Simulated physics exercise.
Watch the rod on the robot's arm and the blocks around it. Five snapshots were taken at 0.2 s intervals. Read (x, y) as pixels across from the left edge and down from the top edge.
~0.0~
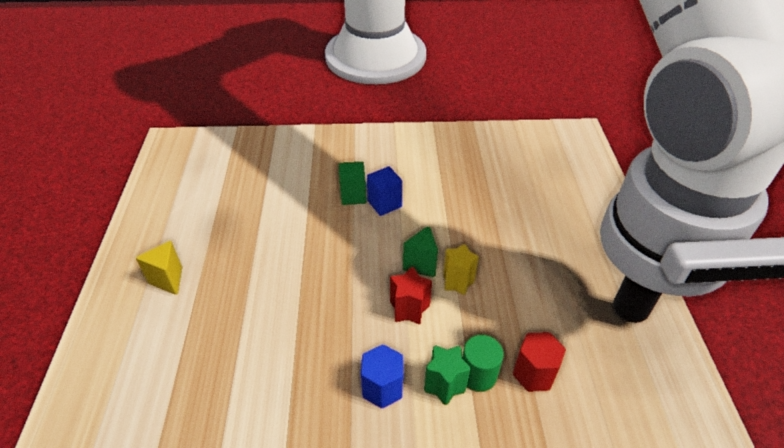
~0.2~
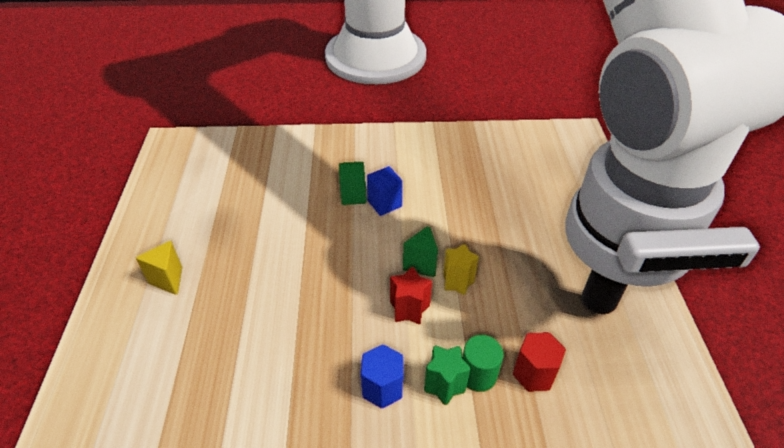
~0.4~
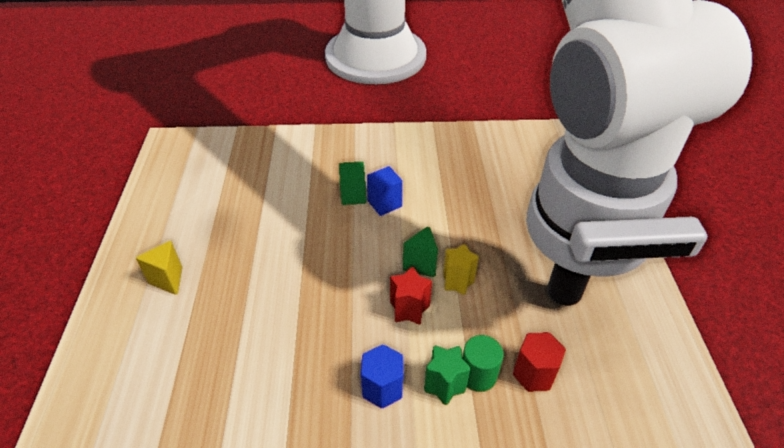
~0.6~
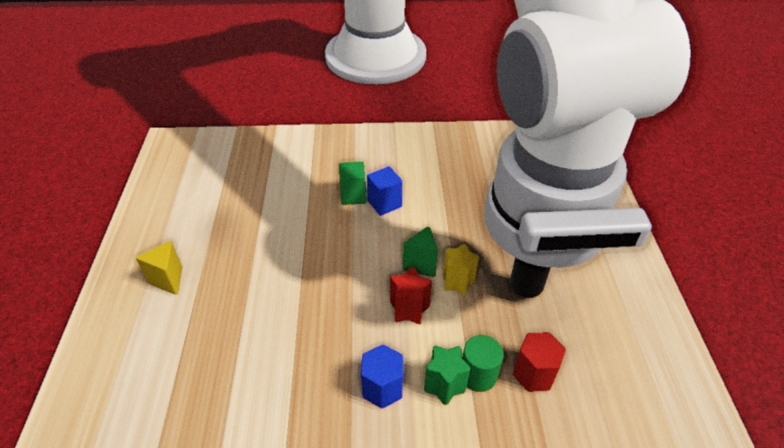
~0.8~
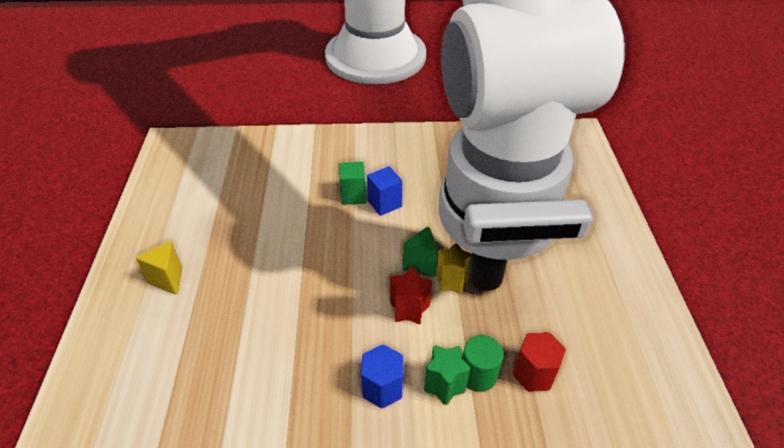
A robot arm slides its black rod leftward across the wooden board, slightly shifting a yellow block.
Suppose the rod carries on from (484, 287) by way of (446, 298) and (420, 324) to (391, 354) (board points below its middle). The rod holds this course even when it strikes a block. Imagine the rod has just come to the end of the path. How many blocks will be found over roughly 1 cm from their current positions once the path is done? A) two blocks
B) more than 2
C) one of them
I choose B.
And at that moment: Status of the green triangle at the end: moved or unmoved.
Shifted out of place.
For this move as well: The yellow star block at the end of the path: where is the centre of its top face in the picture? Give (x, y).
The middle of its upper face should be somewhere near (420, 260).
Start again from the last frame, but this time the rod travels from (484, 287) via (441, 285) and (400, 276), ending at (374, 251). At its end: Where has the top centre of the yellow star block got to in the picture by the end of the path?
It comes to (352, 242).
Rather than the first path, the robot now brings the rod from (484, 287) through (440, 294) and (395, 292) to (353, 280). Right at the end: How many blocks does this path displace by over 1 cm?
My count: 3 or more.
What follows on the original path. One third of the way, rod at (446, 291); green triangle at (410, 236), turned 55° clockwise; yellow star block at (423, 258).
Two thirds of the way, rod at (420, 317); red star block at (382, 295), turned 40° clockwise; green triangle at (410, 236), turned 60° clockwise; yellow star block at (420, 260), turned 25° clockwise.
At the end, rod at (391, 346); blue six-sided block not moved; red star block at (372, 301), turned 95° clockwise; green triangle at (410, 236), turned 60° clockwise; yellow star block at (420, 260), turned 25° clockwise.
